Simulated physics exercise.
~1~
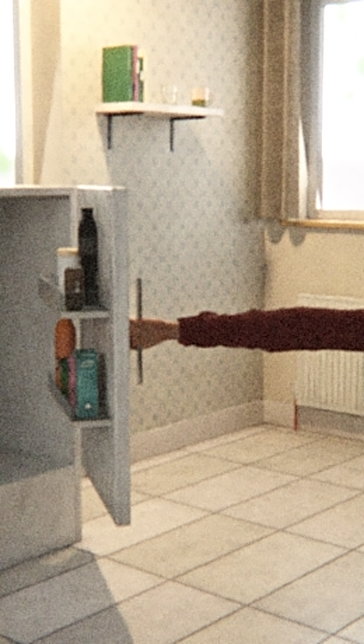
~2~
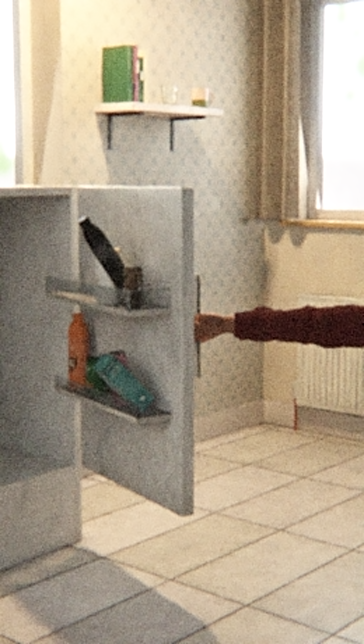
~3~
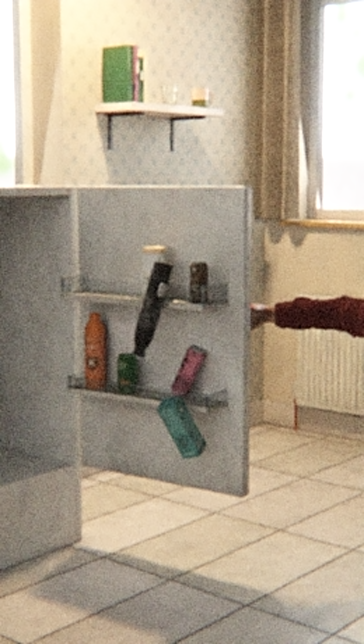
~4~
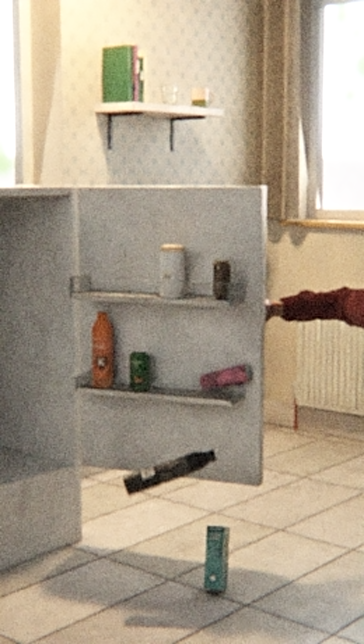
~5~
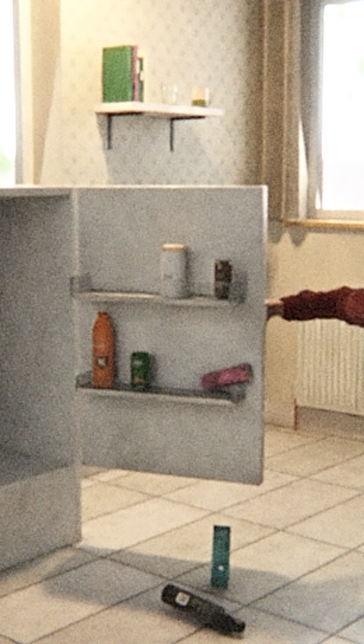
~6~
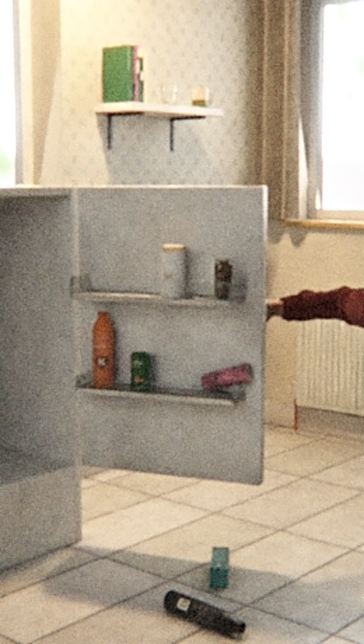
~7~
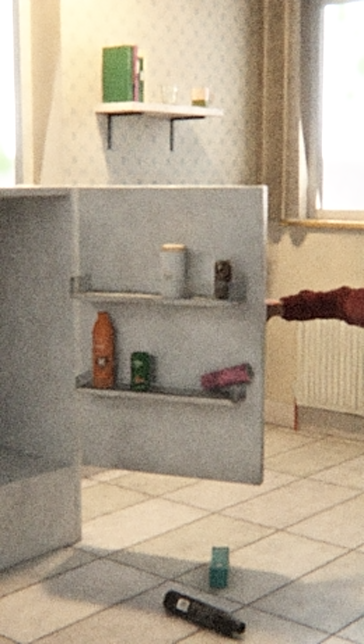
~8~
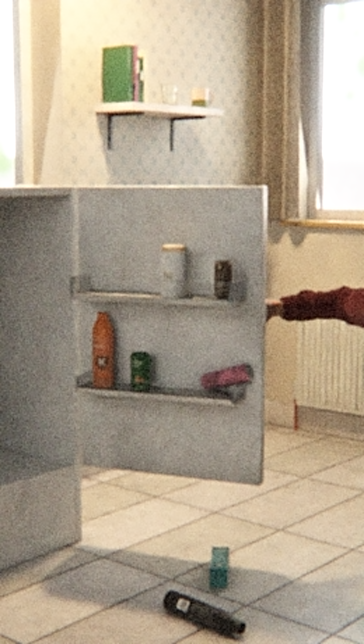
At the start, a hand in a dark red sleeve holds the handle of a partly open grey cooler door, with bottles and containers on its two inner racks. The arm pulls the door wider to the right, and the black bottle and turquoise carton begin to lean. Both tip over the rails and fall upside down, while the pink can tilts. The black bottle ends lying on the tiles, and the carton topples onto its side nearby. The door rests wide open, the pink can lying on the lower rack and the white jar, brown can, orange bottle and green can still upright.
